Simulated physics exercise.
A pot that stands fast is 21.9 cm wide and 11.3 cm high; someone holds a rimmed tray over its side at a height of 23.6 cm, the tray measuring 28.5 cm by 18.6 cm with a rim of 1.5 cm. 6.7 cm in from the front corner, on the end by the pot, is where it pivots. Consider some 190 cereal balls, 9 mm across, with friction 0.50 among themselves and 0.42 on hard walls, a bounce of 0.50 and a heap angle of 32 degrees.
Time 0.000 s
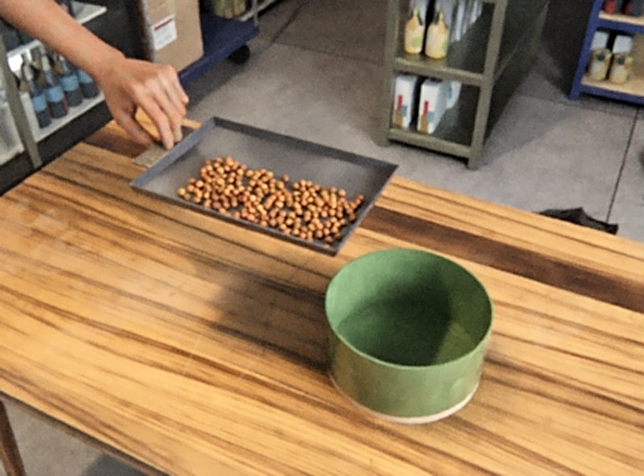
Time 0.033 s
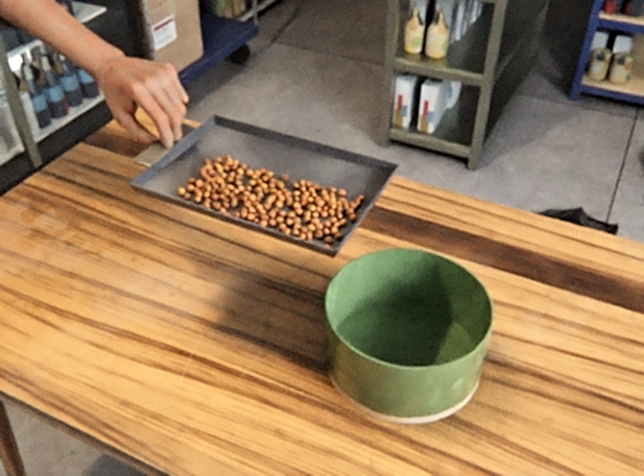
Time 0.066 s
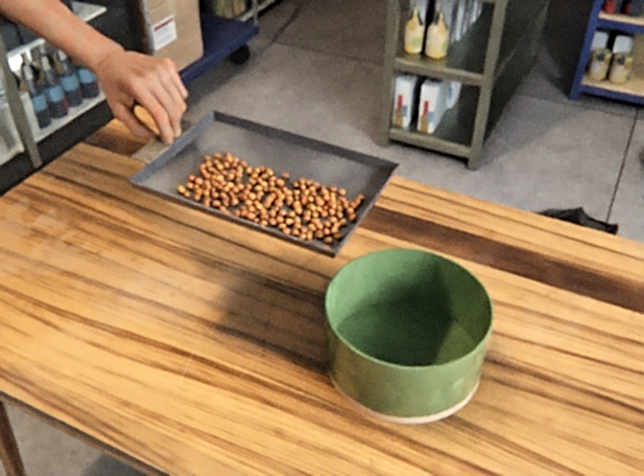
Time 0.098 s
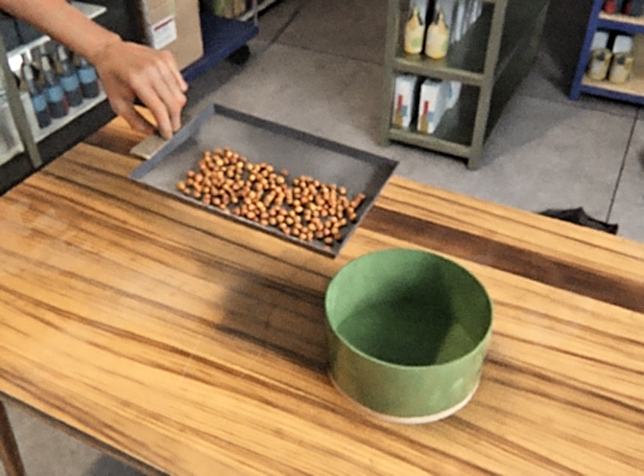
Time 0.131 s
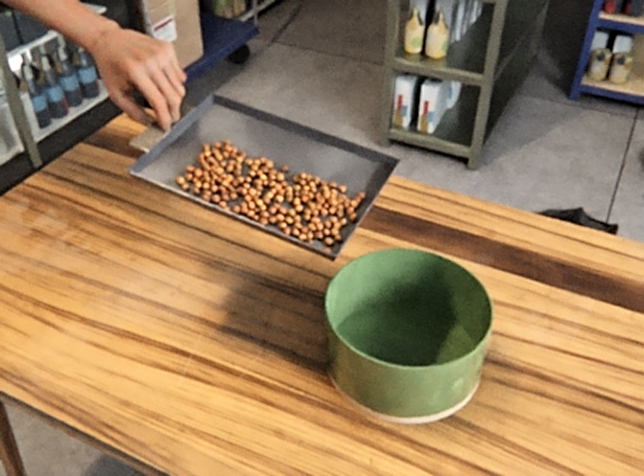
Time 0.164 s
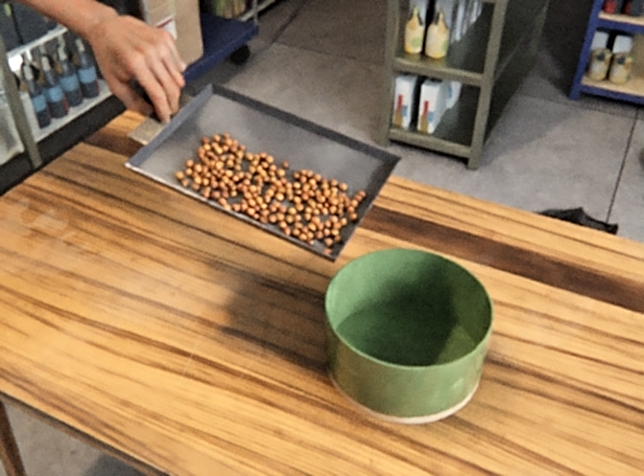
On a striped wooden table in a room with storage shelves, a green pot stands still while a hand at the left holds a dark rimmed tray of small brown balls beside it. The tray starts out level, then the hand gradually raises its left end, slanting it slightly down toward the pot.
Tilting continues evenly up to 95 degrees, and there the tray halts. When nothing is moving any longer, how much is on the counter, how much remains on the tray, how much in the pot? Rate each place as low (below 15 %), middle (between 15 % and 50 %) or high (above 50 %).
Ratings: Counter high; tray low; pot middle.
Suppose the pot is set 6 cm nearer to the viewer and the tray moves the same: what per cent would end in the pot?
It would come to roughly 85 percent.
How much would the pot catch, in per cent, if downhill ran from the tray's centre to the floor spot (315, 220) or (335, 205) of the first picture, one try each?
Near 80 and 95 percent, in that order.
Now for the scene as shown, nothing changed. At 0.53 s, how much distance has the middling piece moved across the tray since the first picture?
About 3 cm.
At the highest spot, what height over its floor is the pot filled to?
Some 1.0 cm above the floor.
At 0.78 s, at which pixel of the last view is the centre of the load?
Near (303, 214).
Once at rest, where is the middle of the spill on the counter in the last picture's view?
At rest, its centre lies at about (327, 422).
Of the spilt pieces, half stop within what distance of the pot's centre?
That comes to near 16 cm.
After 0.53 s, tilt 52 degrees; the tray holds 100 %, the pot 0 %.
After 0.78 s, tilt 79 degrees; the tray holds 95 %, the pot 0 %.
Then, at 1.14 s, tilt 95 degrees; the tray holds 5 %, the pot 25 %.
In the end, at 2.0 s, counter 70 %, tray 0 %, pot 30 %.
